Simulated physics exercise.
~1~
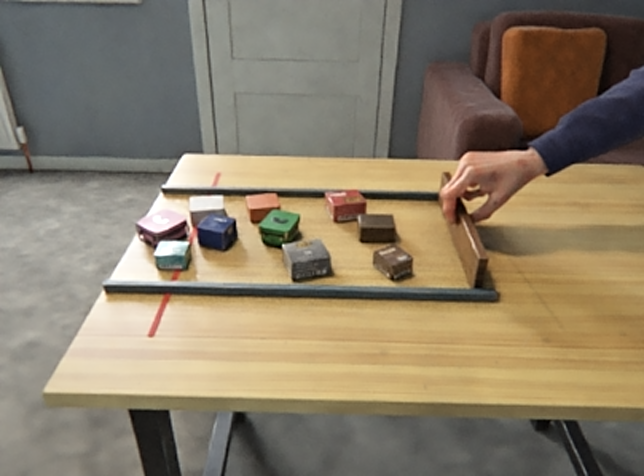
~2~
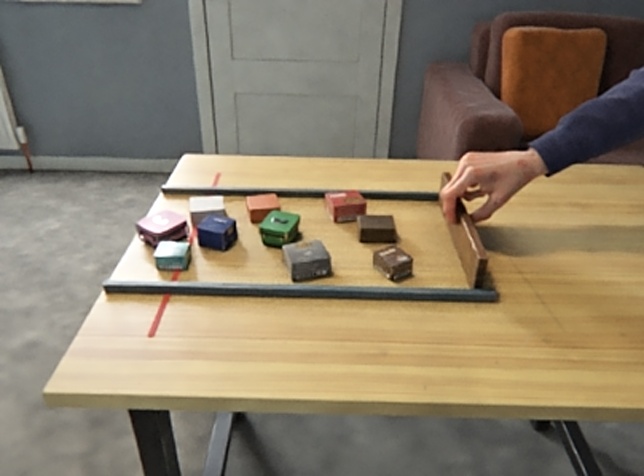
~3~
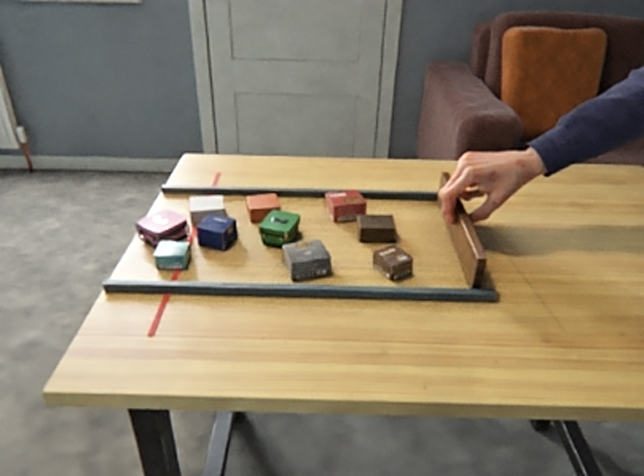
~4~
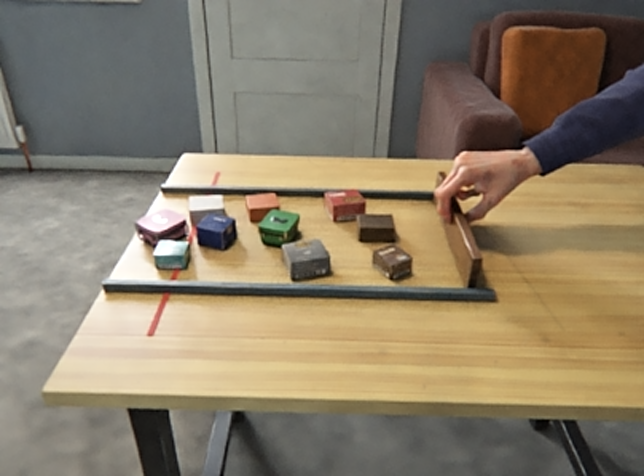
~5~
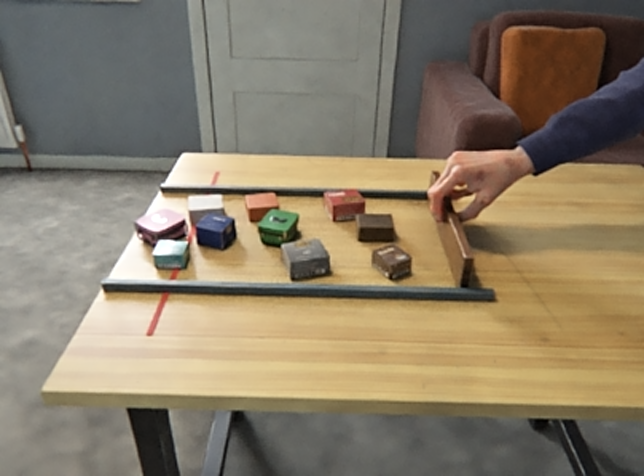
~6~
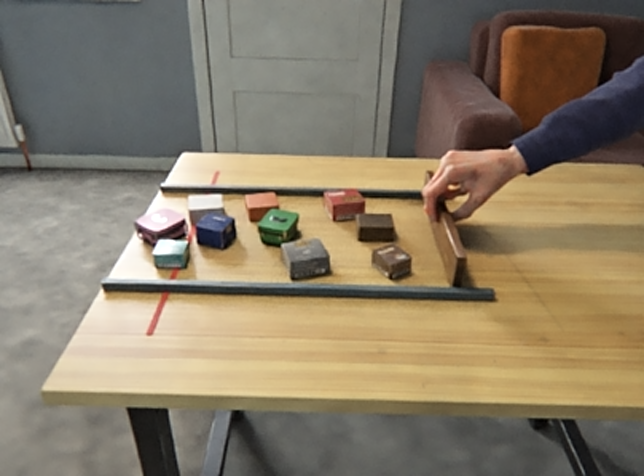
The video shows small colourful boxes scattered between two dark rails on a wooden table, with red tape across one end. A hand holding a wooden board upright behind them slides it slightly left, while the boxes stay practically still.
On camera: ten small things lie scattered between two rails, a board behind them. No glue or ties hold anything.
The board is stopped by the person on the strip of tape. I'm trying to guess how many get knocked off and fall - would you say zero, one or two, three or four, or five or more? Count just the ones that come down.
I would say three or four.
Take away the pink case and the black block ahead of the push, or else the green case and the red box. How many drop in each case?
Tally of falls: 2 for the first try, 2 for the second.
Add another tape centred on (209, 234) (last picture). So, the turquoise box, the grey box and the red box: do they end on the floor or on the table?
Going in order, the turquoise box goes off the edge, then the grey box keeps its spot, then the red box keeps its spot.
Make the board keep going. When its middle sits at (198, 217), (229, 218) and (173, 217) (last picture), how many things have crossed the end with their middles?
The counts are 4, 1 and 7, in that order.
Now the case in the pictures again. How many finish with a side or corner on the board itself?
At rest, 3 are in contact.
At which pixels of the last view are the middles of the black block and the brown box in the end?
In order, first (175, 222), then (167, 251).
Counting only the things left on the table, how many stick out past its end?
Result: 3.
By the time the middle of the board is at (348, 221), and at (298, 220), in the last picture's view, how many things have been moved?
That makes 4 at the first spot and 7 at the second.
Soon after, none off yet; pink case at rest near (162, 228); turquoise box at rest near (172, 254); white block at rest near (206, 209).
After that, one off so far; pink case on its side near (115, 271); turquoise box displaced about its own width near (136, 253); white block displaced well along near (151, 209).
In the end, the number that fall off is three or four; gone, blue box, white block, turquoise box and pink case.
